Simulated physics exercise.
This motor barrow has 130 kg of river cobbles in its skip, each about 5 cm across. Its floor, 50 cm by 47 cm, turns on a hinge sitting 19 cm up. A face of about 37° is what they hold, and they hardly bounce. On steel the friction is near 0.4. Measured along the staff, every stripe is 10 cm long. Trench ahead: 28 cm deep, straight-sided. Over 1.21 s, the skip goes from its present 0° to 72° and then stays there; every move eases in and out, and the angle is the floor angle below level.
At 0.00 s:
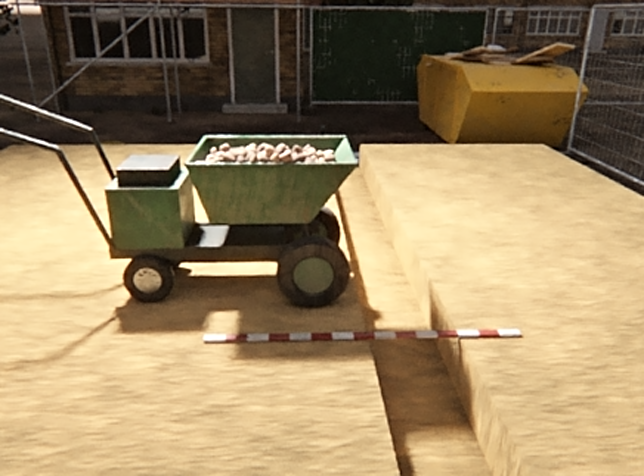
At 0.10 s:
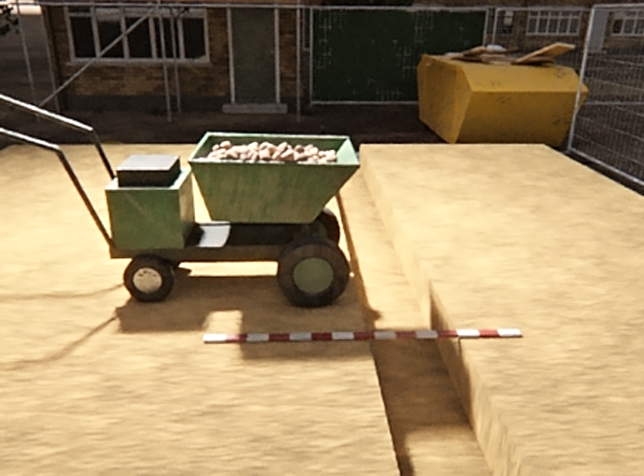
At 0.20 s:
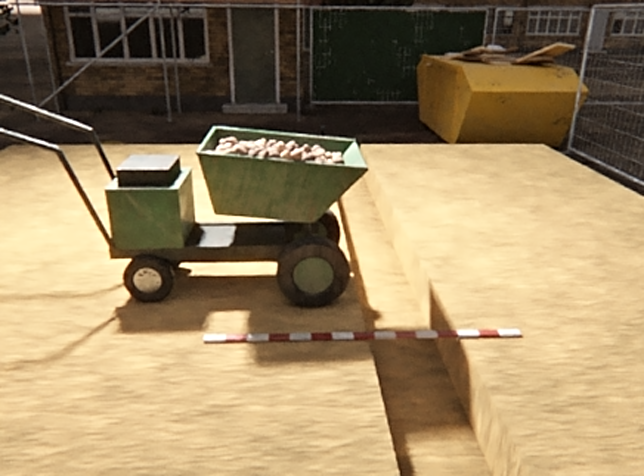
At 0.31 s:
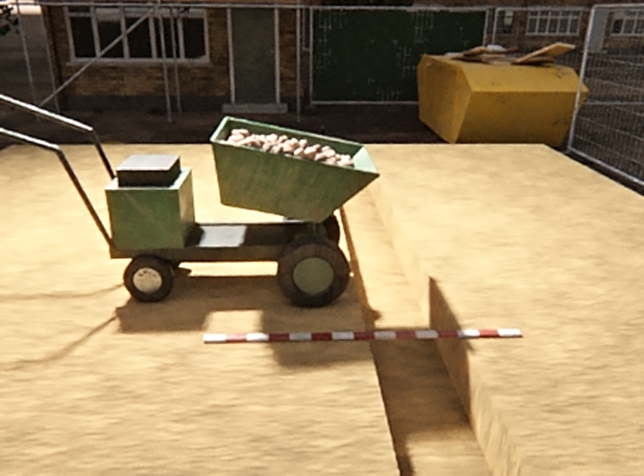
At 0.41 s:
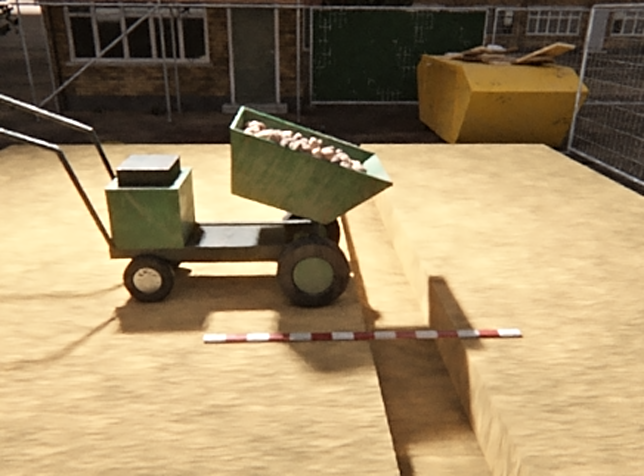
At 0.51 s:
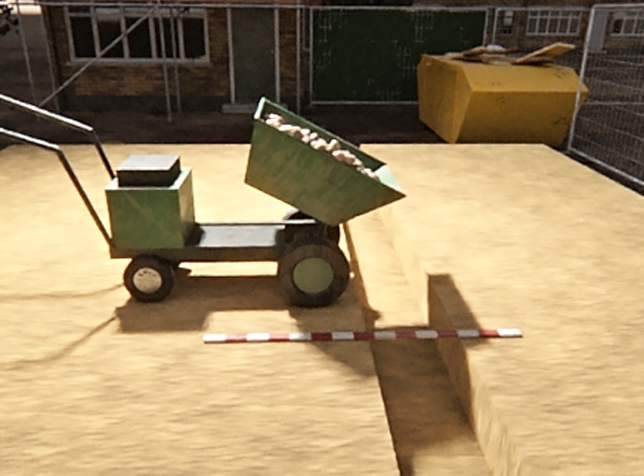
A green motor barrow's skip, loaded with pale pinkish cobbles, starts level and tilts gradually forward to the right, its rear edge rising while the chassis and wheels stay still. The sunlit sandy building site is seen from the side and slightly above, through an unmoving camera. A red-and-white staff lies across a straight-sided trench ahead, with a yellow skip, brick building and mesh fencing behind.
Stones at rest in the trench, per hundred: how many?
Approx. 37 %.
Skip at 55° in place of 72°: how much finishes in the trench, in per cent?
Roughly 15 per cent would end in the trench.
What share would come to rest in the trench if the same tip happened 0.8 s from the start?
I'd put it at some 30 in a hundred.
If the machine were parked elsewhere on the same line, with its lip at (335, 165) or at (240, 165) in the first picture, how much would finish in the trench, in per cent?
It comes to about 55 and 80 in a hundred.
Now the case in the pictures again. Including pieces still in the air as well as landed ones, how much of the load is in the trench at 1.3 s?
0 per cent, give or take.
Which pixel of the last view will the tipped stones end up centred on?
I'd point to around (453, 277).
After 0.9 s the floor is at 61°; 100 % in the skip; the foremost stones are at (435, 233).
After 1.3 s the floor is at 72°; 57 % in the skip, 2 % in the trench, 41 % past the trench; the foremost stones are at (520, 282).
After 1.7 s the floor is at 72°; 28 % in the skip, 9 % in the trench, 63 % past the trench; the foremost stones are at (568, 273).
After 3.6 s the floor is at 72°; 0 % in the skip, 37 % in the trench, 63 % past the trench; the foremost stones are at (589, 263).
